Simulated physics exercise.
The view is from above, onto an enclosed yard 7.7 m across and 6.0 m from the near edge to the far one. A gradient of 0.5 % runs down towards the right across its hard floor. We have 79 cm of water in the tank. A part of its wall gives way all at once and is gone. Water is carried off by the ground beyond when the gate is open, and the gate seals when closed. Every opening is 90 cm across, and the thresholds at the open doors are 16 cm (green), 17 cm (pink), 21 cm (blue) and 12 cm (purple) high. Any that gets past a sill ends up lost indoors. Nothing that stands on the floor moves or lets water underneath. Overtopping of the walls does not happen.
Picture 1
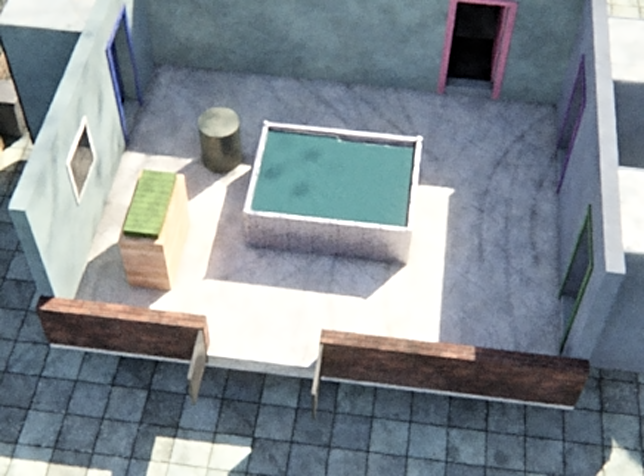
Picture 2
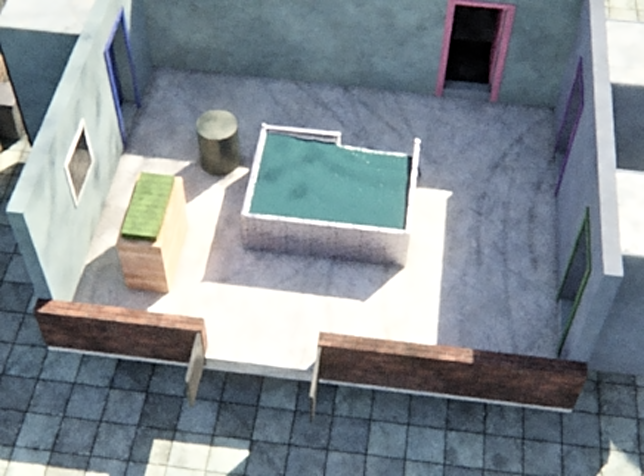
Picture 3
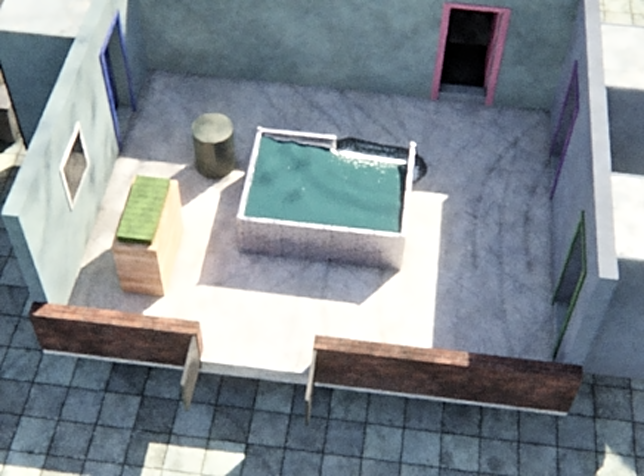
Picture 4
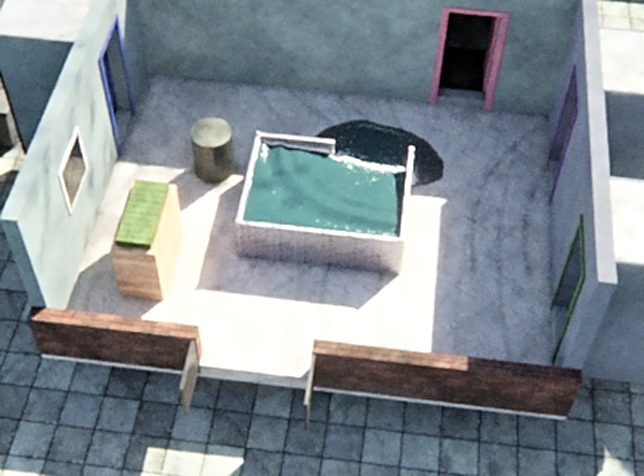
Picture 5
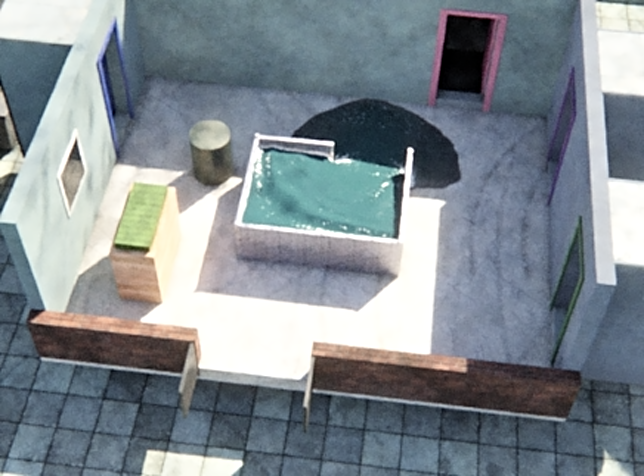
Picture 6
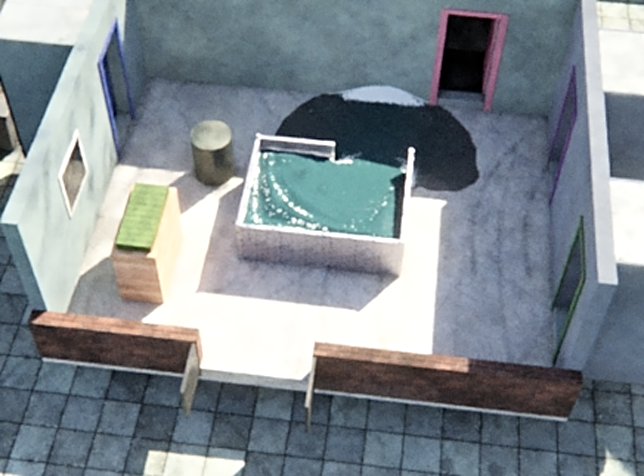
A walled yard with a pale floor is seen from above, with a brick front wall broken by a gateway. A white-walled tank of teal water stands in the middle, a grey-green drum and a green-topped wooden box to its left, and a pink-framed doorway behind. Part of the tank's far wall disappears, and water pours out, spreading a dark, widening pool towards the back wall while the tank's surface ripples.
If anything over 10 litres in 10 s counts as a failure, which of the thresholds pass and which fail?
The green door passes. The pink door fails. The blue door passes. The purple door fails.
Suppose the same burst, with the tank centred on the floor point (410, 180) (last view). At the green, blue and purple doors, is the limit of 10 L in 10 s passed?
Measured against that limit, green comes out short of it, blue short of it and purple short of it.
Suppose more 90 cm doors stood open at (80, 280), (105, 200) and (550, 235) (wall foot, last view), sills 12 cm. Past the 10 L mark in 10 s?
Less, less, less.
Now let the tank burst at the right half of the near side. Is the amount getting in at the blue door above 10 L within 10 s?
Then the blue door ends up within bounds.
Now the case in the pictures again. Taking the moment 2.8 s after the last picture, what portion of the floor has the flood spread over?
Covered: Roughly 60 per cent.
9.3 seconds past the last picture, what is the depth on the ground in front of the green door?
The depth there is around 12.5 cm.
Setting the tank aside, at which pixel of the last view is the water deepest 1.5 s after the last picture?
Look around (544, 117).
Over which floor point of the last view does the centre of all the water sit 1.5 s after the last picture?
Near (362, 174).
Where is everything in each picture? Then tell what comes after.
The first frame shows still water, 79 cm deep, in the tank at (335, 178).
In the second frame, the front is at (418, 176), 0.8 m from the gap on the tank's far side; 0.3 m2 of floor is under water; 79 cm left at the back of the tank.
In the third frame, the front is at a hidden place, 1.0 m from the gap on the tank's far side; 1.1 m2 of floor is under water; 79 cm left at the back of the tank.
In the fourth frame, water pours out on the tank's far side and has run 1.4 m, to (355, 123); typically 10 cm deep outside, 78 cm at the tank's back.
In the fifth frame, the front is at (374, 102), 2.0 m from the gap on the tank's far side; 4.4 m2 of floor is under water; 71 cm left at the back of the tank.
In the sixth frame, water pours out on the tank's far side and has run 2.4 m, to (435, 106); typically 6 cm deep outside, 66 cm at the tank's back.
Then, 0.7 s after the last picture water covers 20 % of the floor and is deepest (50 cm) near (380, 107); green door not reached, pink door 30 cm at the sill, 5 L in, blue door not reached, purple door not reached.
Then, 1.5 s after the last picture water covers 30 % of the floor and is deepest (55 cm) near (544, 117); green door not reached, pink door 30 cm at the sill, 55 L in, blue door not reached, purple door 10 cm at the sill, 0 L in.
Then, 2.8 s after the last picture water covers 60 % of the floor and is deepest (36 cm) near (545, 124); green door 4 cm at the sill, 0 L in, pink door 22 cm at the sill, 96 L in, blue door 19 cm at the sill, 0 L in, purple door 19 cm at the sill, 10 L in.
Then, 5.3 s after the last picture water covers 90 % of the floor and is deepest (22 cm) near (544, 117); green door 5 cm at the sill, 0 L in, pink door 16 cm at the sill, 108 L in, blue door 11 cm at the sill, 0 L in, purple door 16 cm at the sill, 44 L in.
Then, 9.3 s after the last picture water covers 100 % of the floor and is deepest (14 cm) near (150, 348); green door 12 cm at the sill, 0 L in, pink door 10 cm at the sill, 108 L in, blue door 6 cm at the sill, 0 L in, purple door 9 cm at the sill, 53 L in.
